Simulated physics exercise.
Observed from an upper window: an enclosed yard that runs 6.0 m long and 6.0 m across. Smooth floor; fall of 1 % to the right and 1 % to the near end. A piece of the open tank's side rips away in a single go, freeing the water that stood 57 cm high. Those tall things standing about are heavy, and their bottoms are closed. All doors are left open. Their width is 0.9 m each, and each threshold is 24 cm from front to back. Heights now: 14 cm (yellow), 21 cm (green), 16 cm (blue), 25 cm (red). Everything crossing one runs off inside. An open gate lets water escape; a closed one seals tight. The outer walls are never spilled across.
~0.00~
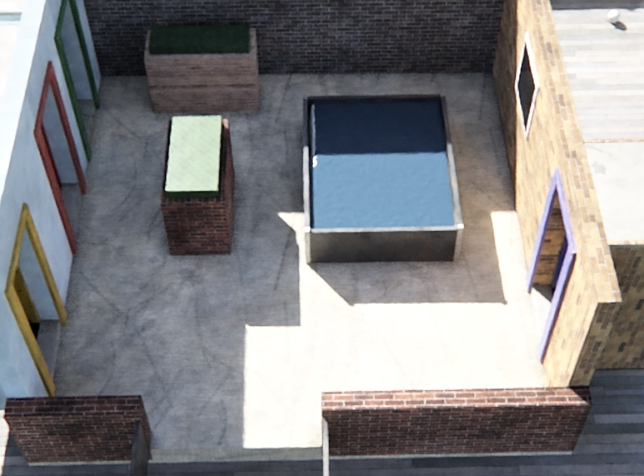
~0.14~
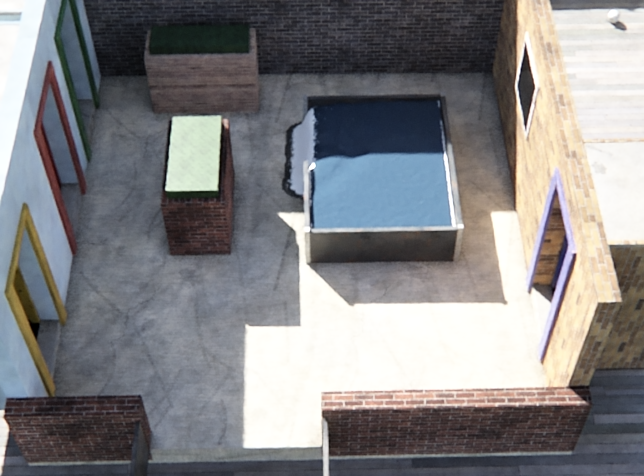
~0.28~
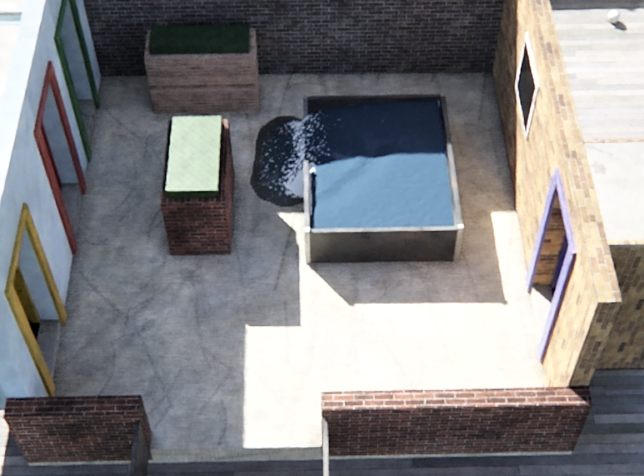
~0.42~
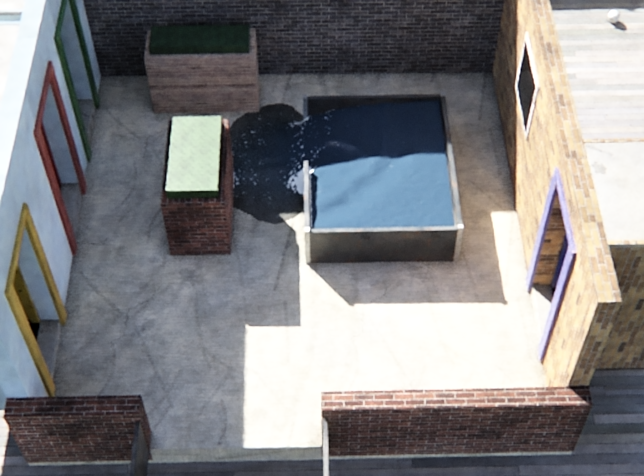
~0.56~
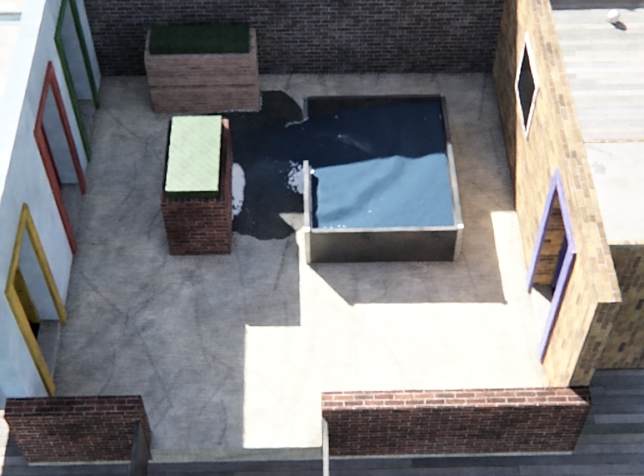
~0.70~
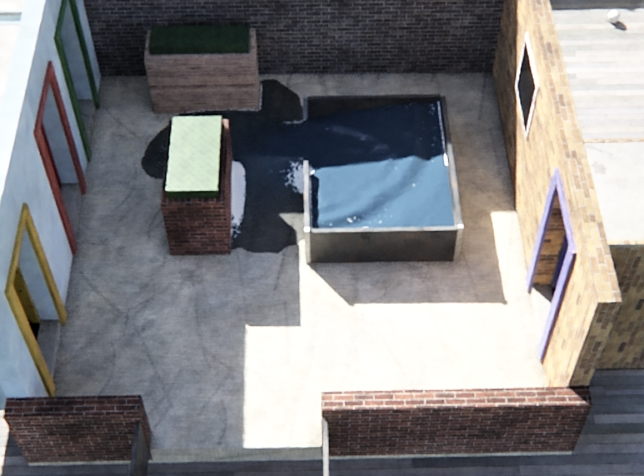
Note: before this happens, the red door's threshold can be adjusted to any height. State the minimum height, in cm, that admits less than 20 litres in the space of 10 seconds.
7.5 cm, roughly.
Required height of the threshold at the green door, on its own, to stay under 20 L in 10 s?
The green door needs around 30 cm.
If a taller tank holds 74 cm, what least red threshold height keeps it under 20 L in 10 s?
Minimum height: Approx. 10.0 cm.
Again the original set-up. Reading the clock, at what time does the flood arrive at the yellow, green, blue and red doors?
Arrival: Yellow 3.0 s, green 1.1 s, blue 5.5 s, red 1.6 s.
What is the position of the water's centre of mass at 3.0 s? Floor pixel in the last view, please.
(280, 181).
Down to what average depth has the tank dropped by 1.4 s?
Mean depth: Approx. 41 cm.
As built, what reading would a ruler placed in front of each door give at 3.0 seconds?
In cm: Yellow 2, green 30, blue 0, red 11.
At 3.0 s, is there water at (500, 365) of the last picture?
At that moment it's not yet touched.
After 1.4 s water covers 20 % of the floor, deepest (36 cm) near (240, 175); it has not reached the red door.
After 3.0 s water covers 50 % of the floor, deepest (32 cm) near (91, 148); 11 cm at the red door, 0 litres in over its 25 cm threshold.
After 10.0 s water covers 95 % of the floor, deepest (12 cm) near (540, 371); 5 cm at the red door, 0 litres in over its 25 cm threshold.
At the red door as built, the water arrived by 1.6 s and peaked near 11 cm at 2.6 s.
With a threshold of 7 cm, 25 litres would have come in within the 10 s; with 8.5 cm, 12 litres. So under 20 litres takes about 7.5 cm.
